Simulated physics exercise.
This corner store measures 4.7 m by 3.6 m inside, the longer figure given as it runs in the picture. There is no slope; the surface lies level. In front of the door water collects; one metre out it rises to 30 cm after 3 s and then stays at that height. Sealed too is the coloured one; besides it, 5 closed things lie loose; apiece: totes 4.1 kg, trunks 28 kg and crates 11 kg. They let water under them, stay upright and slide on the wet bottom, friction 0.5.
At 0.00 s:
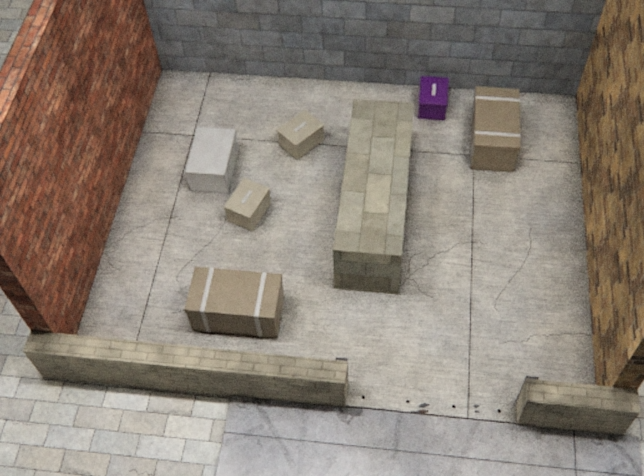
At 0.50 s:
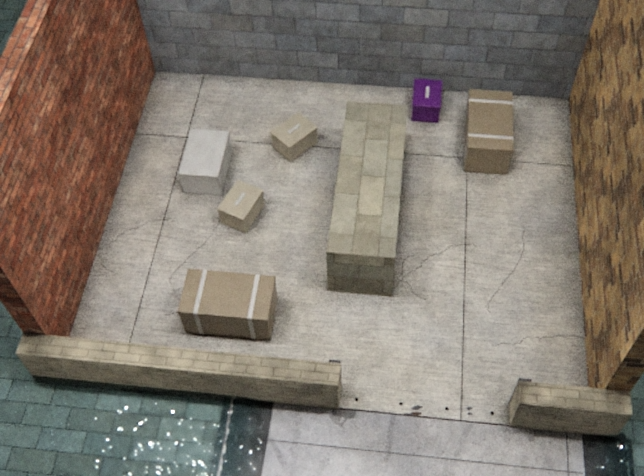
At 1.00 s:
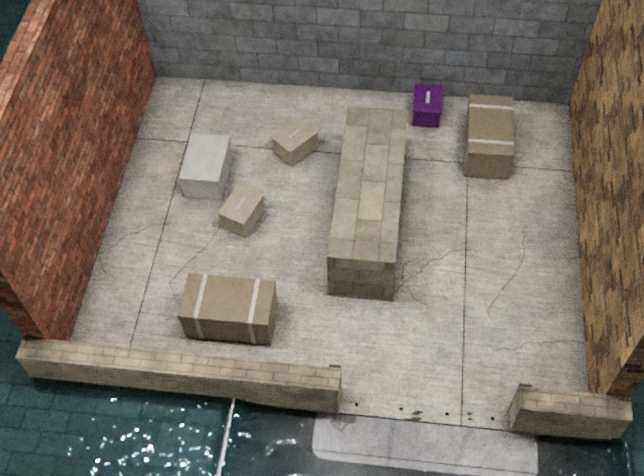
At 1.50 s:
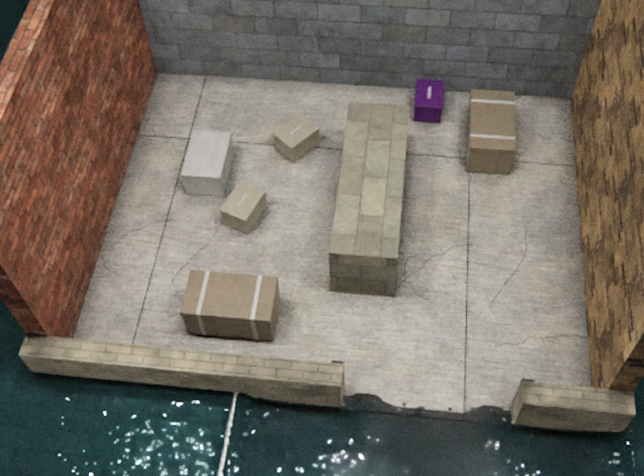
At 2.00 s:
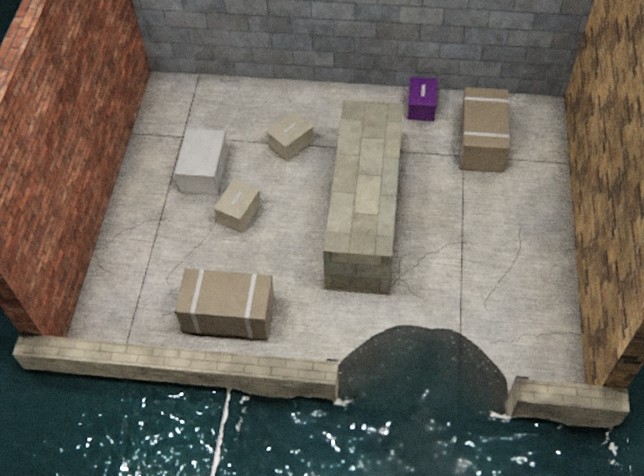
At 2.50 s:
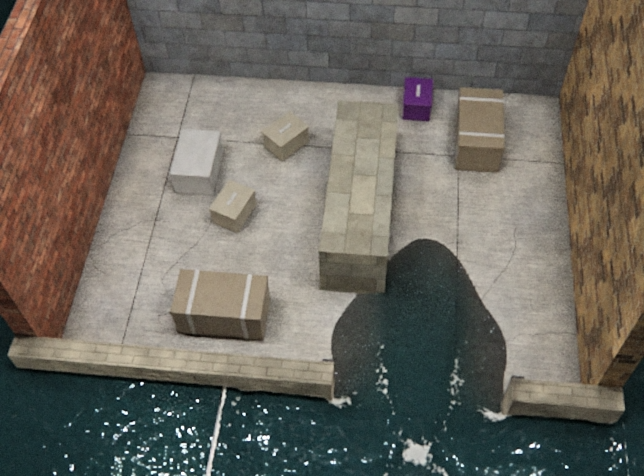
We see a walled store holding boxes, a purple tote and a long stone block as water spreads across the paving outside, then pushes through the front gap and over the floor toward the block, while the objects stay still.
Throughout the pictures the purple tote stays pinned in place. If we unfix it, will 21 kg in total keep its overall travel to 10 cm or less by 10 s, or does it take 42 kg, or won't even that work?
Neither works.
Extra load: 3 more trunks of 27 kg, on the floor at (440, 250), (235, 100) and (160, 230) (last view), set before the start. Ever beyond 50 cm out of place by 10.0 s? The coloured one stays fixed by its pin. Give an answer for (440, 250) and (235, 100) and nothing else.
In order: Above the mark, above the mark.
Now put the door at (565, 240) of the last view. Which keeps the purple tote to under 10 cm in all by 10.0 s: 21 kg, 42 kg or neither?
Okay, so only the heavy mass does.
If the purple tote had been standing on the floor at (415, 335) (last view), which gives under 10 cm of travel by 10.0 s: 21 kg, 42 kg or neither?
The answer: You need the heavier weight.
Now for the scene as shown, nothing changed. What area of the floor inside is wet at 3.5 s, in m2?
Around 6.0 m2 of it.
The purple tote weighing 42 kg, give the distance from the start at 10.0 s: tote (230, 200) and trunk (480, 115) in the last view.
80 cm, 50 cm.
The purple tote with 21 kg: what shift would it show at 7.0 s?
Roughly 140 cm.
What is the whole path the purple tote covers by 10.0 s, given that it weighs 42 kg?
Roughly 40 centimetres altogether.
After 3.5 s the purple tote would be 0 cm from its start with 21 kg and 0 cm from its start with 42 kg; 1 cm of water round it then.
After 4.5 s the purple tote would be 3 cm from its start with 21 kg and 0 cm from its start with 42 kg; 9 cm of water round it then.
After 7.0 s the purple tote would be 150 cm from its start with 21 kg and 4 cm from its start with 42 kg; 15 cm of water round it then.
After 10.0 s the purple tote would be 231 cm from its start with 21 kg and 41 cm from its start with 42 kg; 15 cm of water round it then.
